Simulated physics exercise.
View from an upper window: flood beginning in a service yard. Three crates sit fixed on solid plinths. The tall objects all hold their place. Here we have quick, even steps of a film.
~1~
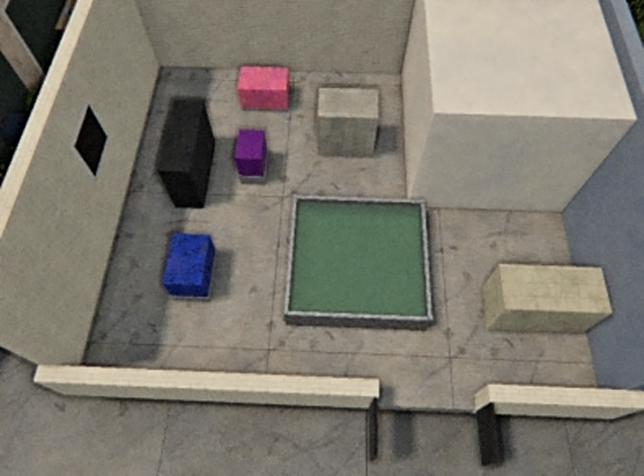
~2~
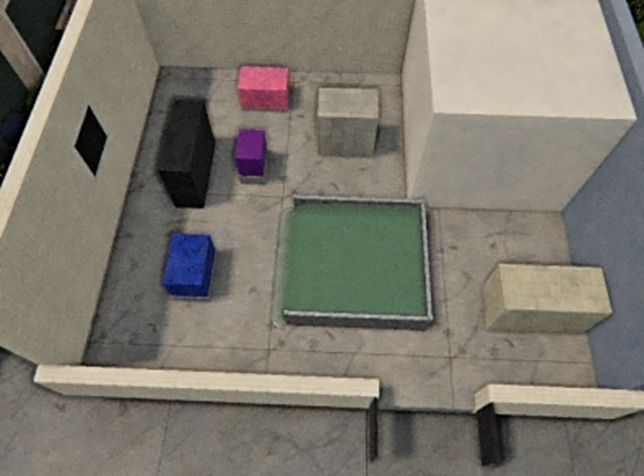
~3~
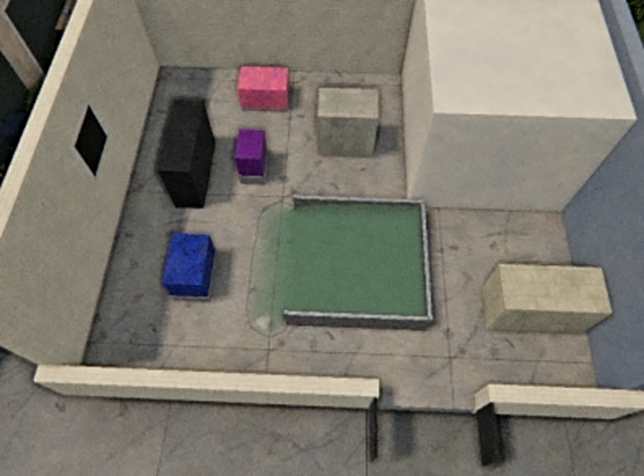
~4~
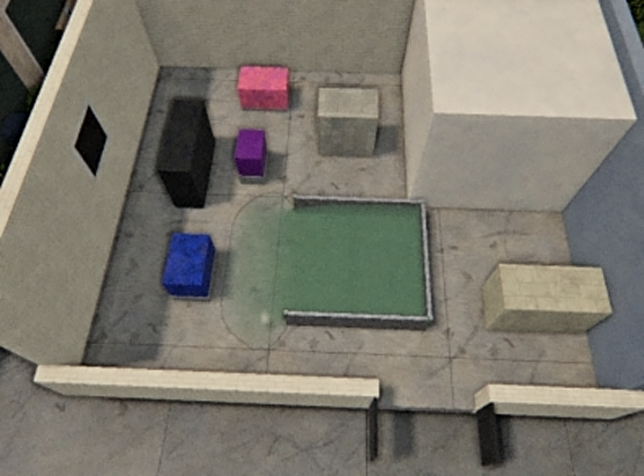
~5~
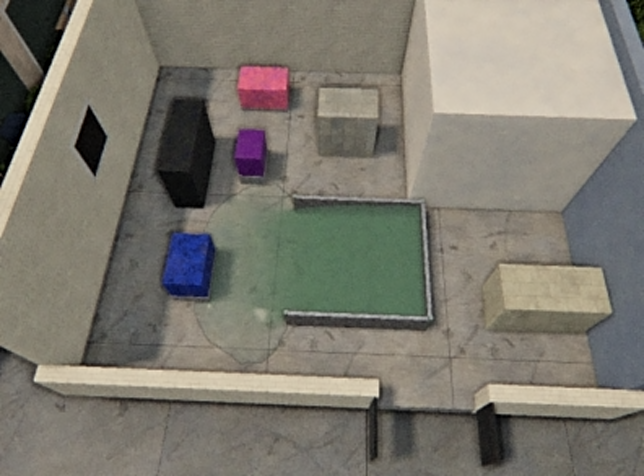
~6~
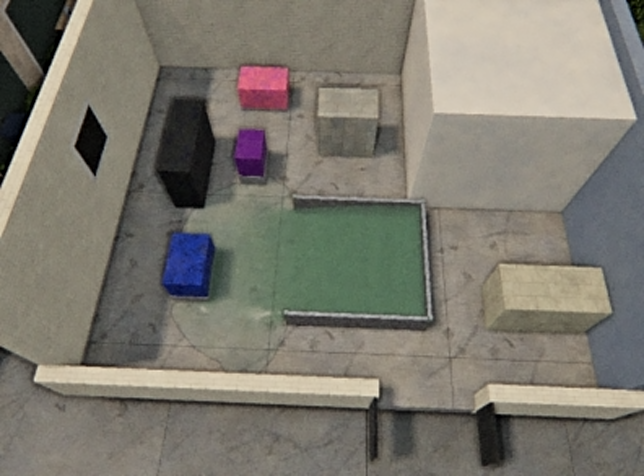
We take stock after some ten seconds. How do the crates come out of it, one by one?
As I see it, the blue crate has too short a plinth; the pink crate has too short a plinth; the purple crate has a tall enough plinth.
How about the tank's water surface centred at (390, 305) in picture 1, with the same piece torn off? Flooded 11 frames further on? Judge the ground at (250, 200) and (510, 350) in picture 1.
Submerged, then untouched.
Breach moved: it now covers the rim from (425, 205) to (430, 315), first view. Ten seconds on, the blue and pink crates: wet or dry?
Blue: Not reached; pink: Not reached.
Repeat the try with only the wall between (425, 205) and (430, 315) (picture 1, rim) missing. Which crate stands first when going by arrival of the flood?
My pick is the crate marked purple.
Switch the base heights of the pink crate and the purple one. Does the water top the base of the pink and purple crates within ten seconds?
Pink crate: Stays clear; purple crate: Is reached.
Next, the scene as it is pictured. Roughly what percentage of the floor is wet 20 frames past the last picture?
Close to 50 in a hundred, I think.
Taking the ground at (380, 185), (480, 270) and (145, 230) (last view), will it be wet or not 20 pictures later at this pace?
First spared, second spared, third inundated.
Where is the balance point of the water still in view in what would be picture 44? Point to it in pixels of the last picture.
My pick is pixel (239, 233).
A moment on, water covers 25 % of the floor; the blue crate water round its plinth, the pink crate not reached, the purple crate water round its plinth.
Next, water covers 30 % of the floor; the blue crate water round its plinth, the pink crate water round its plinth, the purple crate water round its plinth.
Then, water covers 50 % of the floor; the blue crate water round its plinth, the pink crate water round its plinth, the purple crate water round its plinth.
Later, water covers 75 % of the floor; the blue crate water round its plinth, the pink crate water round its plinth, the purple crate water round its plinth.
In the end, water covers 90 % of the floor; the blue crate was topped, the pink crate was topped, the purple crate stayed above the water.
